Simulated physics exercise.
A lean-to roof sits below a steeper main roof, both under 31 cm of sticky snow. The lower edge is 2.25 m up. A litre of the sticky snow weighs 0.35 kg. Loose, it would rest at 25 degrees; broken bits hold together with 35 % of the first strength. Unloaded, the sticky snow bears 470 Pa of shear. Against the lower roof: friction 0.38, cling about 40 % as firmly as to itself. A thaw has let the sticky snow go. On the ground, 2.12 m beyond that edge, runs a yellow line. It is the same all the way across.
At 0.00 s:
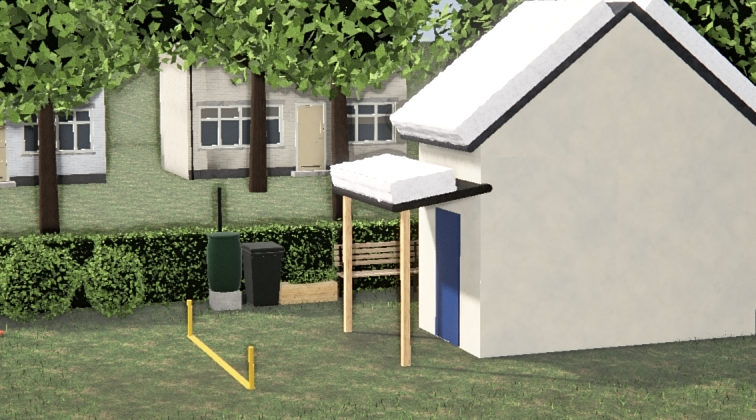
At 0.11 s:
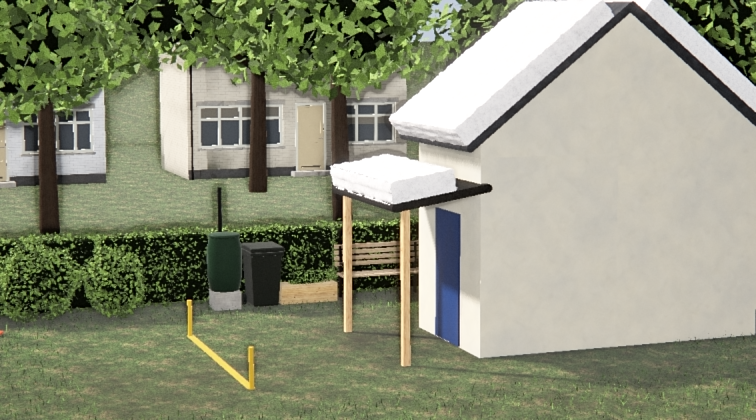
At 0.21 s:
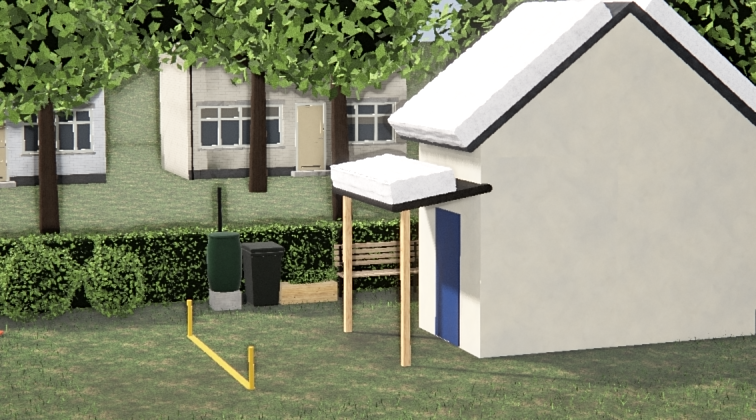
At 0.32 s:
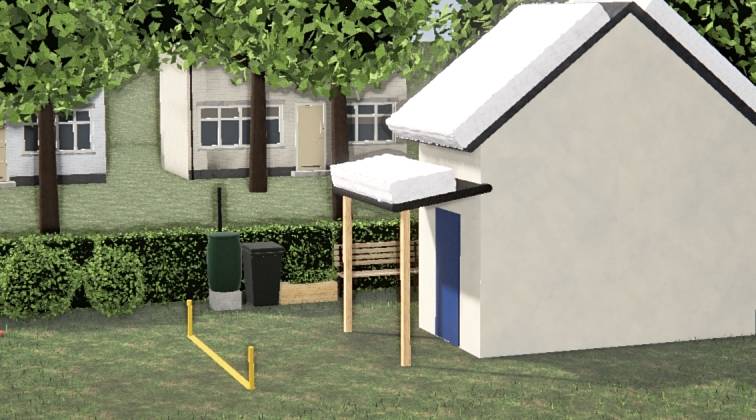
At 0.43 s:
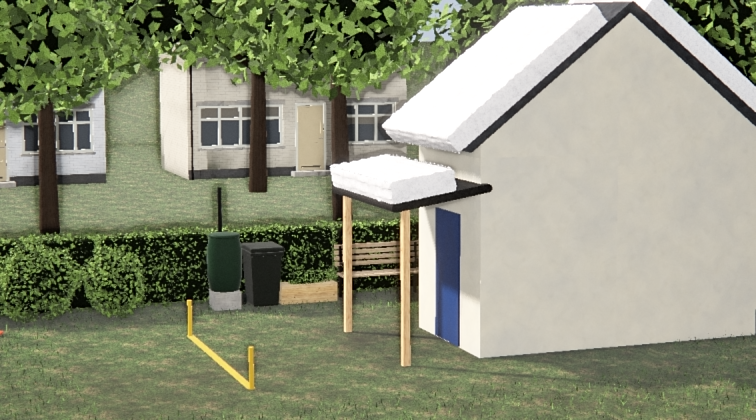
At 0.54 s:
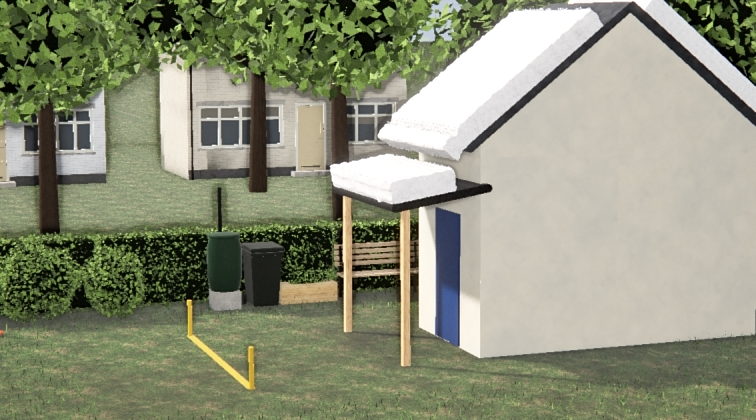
Thick snow on the white building's steep roof slides slowly down toward the snow-covered lower roof.
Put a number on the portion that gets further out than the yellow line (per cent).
Expect roughly 3 %.
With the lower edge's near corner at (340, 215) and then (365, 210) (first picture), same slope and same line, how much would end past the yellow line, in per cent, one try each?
In turn about 0 %, 0 %.
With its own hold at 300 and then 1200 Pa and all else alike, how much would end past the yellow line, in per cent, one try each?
In that order: 16 %, 0 %.
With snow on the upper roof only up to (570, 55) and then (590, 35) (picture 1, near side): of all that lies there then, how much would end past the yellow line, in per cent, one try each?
In that order: 0 %, 1 %.
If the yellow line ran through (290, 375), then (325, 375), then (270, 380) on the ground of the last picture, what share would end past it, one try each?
In that order: 18 %, 35 %, 12 %.
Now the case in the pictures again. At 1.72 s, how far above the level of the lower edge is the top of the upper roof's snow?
Roughly 1.5 m.
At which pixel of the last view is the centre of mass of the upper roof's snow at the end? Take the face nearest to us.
Near (347, 308).
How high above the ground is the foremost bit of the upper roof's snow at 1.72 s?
Some 2.0 m.
After 1.08 s, none is below the lower edge and 0 % is past the line.
After 1.72 s, 1 % is below the lower edge and 0 % is past the line.
After 2.36 s, 34 % is below the lower edge and 0 % is past the line.
After 3.00 s, 60 % is below the lower edge and 3 % is past the line.
After 5.10 s, at the end, 68 % is below the lower edge and 3 % is past the line.
